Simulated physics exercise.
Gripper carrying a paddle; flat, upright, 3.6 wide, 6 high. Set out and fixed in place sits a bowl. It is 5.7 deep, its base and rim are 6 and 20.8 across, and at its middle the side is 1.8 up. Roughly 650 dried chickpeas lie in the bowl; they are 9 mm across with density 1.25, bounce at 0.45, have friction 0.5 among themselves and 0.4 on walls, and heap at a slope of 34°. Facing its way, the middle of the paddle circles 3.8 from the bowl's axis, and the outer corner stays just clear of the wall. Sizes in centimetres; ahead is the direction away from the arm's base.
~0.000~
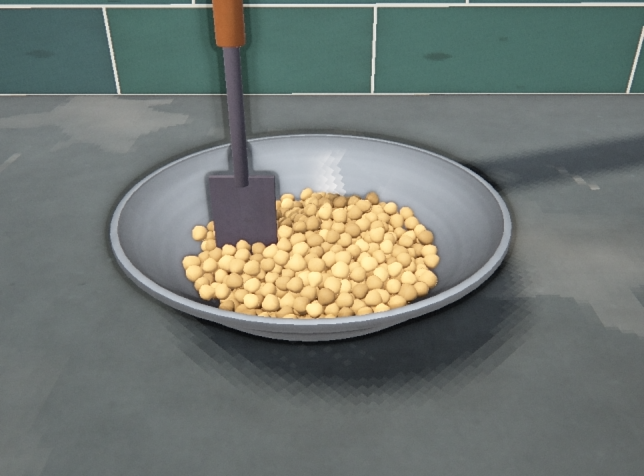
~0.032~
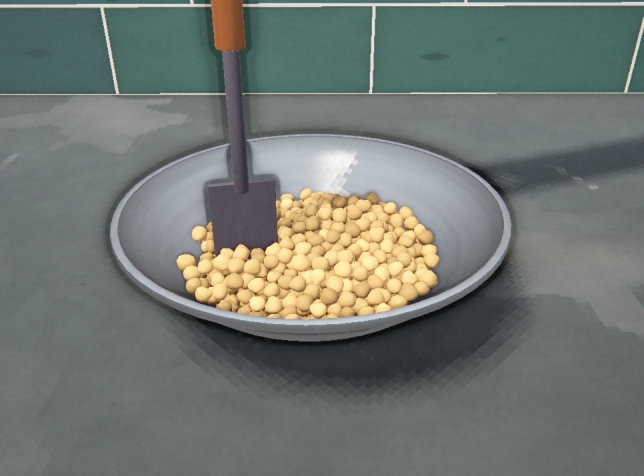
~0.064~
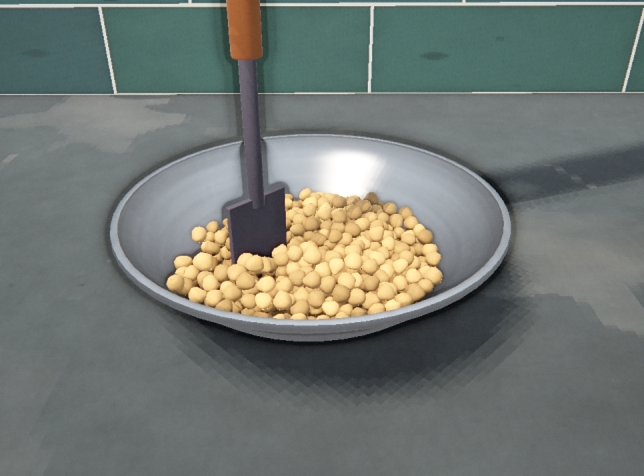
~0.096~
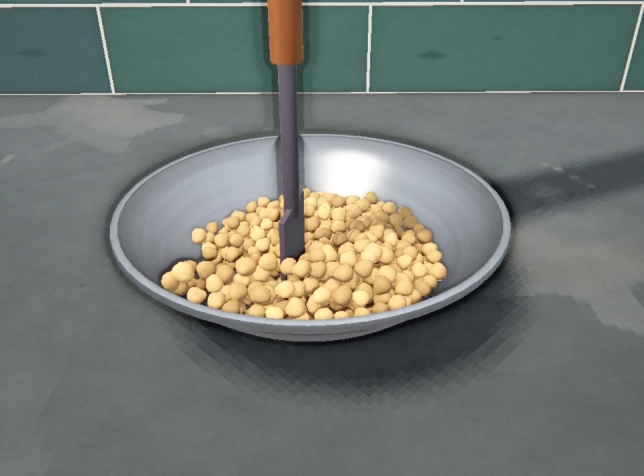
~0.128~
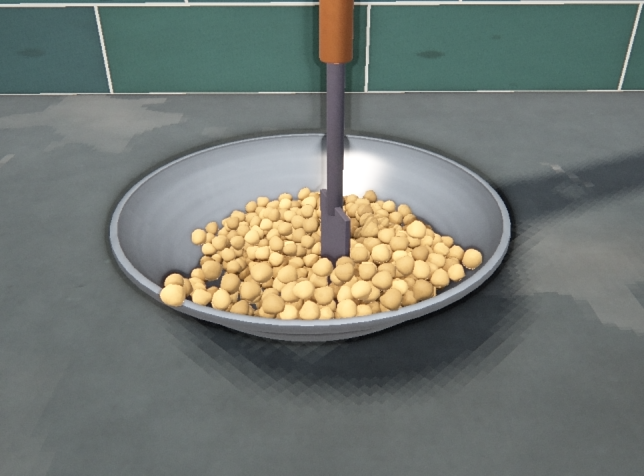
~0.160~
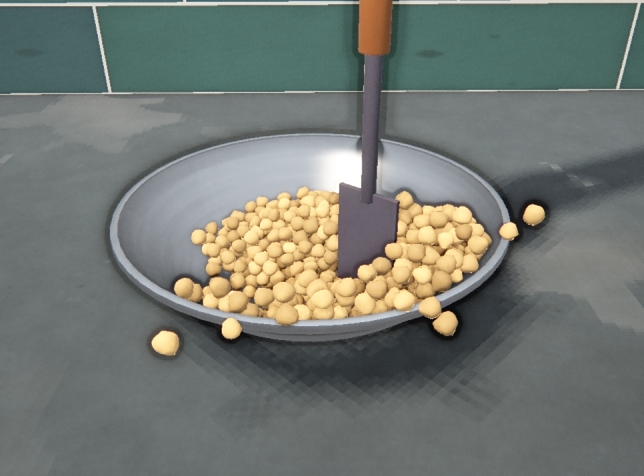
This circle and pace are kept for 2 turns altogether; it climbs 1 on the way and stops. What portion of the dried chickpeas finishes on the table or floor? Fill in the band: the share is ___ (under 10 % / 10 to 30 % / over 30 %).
The share is 10 to 30 %.
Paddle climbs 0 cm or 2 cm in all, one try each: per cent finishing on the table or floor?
About 25 per cent on the first try and 15 per cent on the second.
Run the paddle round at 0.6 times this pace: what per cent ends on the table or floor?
I'd put it near 0 %.
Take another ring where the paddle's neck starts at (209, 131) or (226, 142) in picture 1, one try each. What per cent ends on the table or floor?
Around 25 per cent on the first try, around 30 per cent on the second.
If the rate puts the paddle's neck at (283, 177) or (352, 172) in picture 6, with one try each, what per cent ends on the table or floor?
First try: Around 0 %; second try: Around 10 %.
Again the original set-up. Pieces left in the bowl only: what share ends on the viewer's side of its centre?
Roughly 55 percent of it.
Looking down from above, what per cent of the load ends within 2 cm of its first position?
Around 10 in a hundred.
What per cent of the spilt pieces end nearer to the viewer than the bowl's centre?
About 40 per cent.
After 0.38 s, 5° round, highest piece 8 above the table; 556 in the bowl, 62 on the table or floor, 28 in flight or on the tool.
After 0.60 s, 228° round, highest piece 7 above the table; 528 in the bowl, 116 on the table or floor, 2 in flight or on the tool.
After 0.91 s, 0° round, highest piece 6 above the table; 519 in the bowl, 127 on the table or floor.
After 1.61 s, 0° round, highest piece 6 above the table; 519 in the bowl, 127 on the table or floor.
At rest, 519 in the bowl, 127 on the table or floor. That is 20 % on the table or floor.
